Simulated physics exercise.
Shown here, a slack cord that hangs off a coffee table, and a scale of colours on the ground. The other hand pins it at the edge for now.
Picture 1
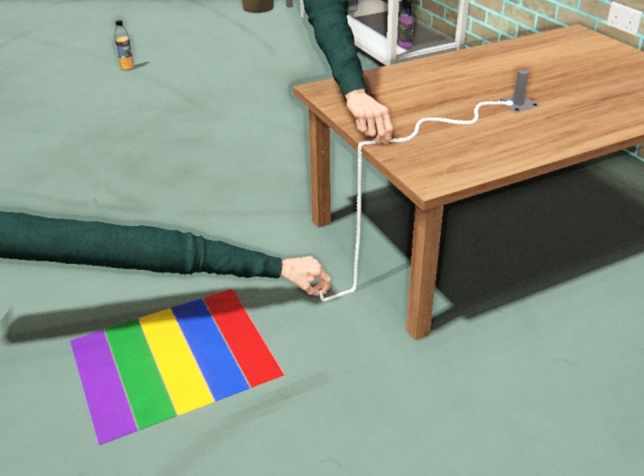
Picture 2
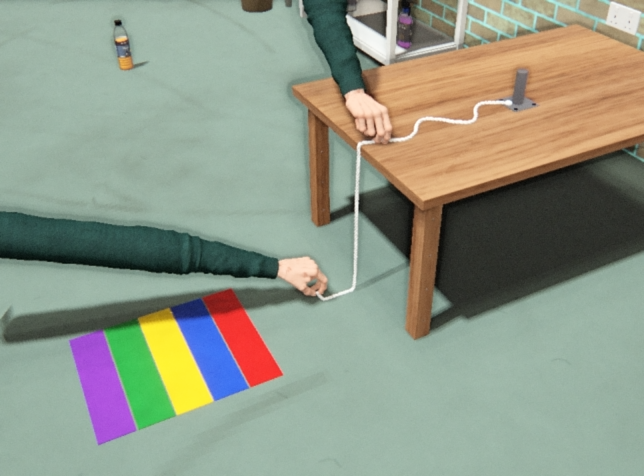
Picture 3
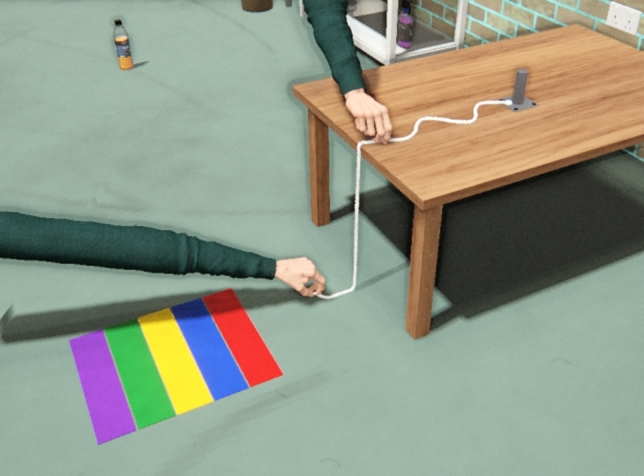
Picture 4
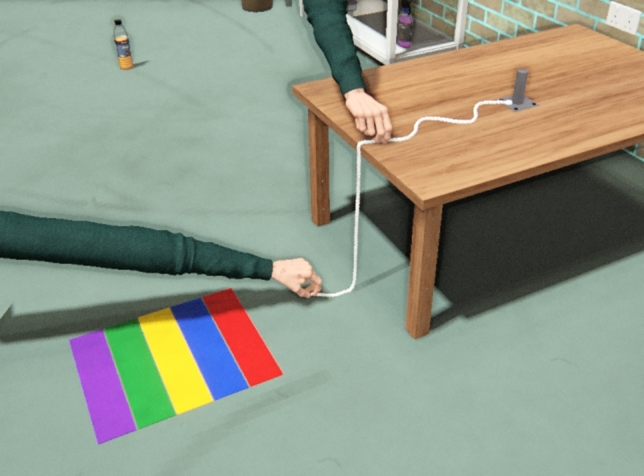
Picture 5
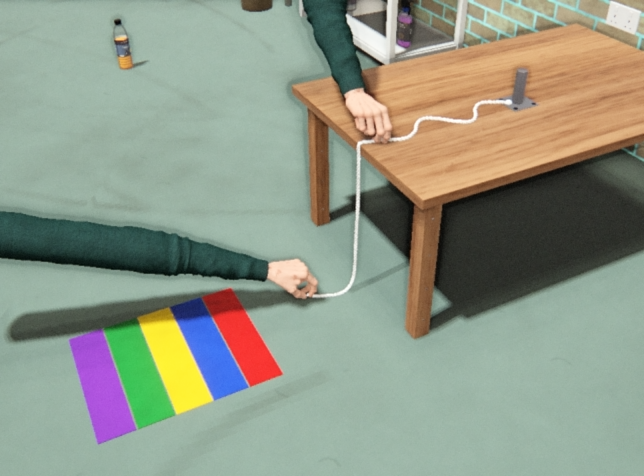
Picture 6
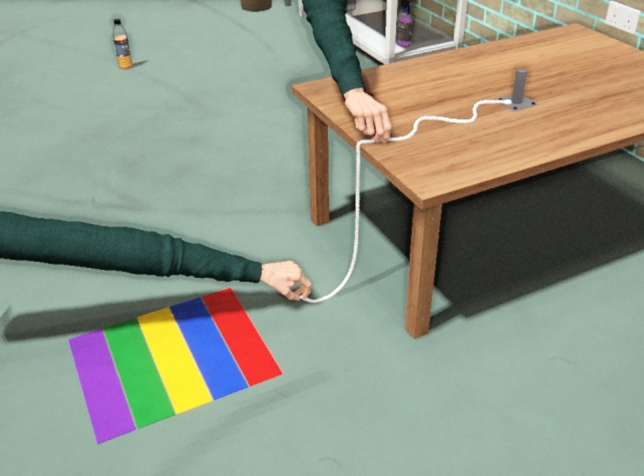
A hand in a dark green sleeve drew the loose end of a white cord slightly left, near a striped colour strip on the floor, while another hand pinned the cord at the table's edge.
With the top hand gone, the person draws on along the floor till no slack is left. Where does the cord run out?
Over yellow.
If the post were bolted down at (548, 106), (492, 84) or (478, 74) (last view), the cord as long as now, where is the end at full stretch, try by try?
About (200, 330), (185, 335) and (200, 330).
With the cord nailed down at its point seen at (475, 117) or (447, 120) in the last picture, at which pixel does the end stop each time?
In that order: (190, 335) and (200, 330).
Soon after, end near (234, 319); over red.
Then, end near (194, 333); over blue.
At full stretch, end near (170, 341); over yellow. The end stops over the yellow strip.
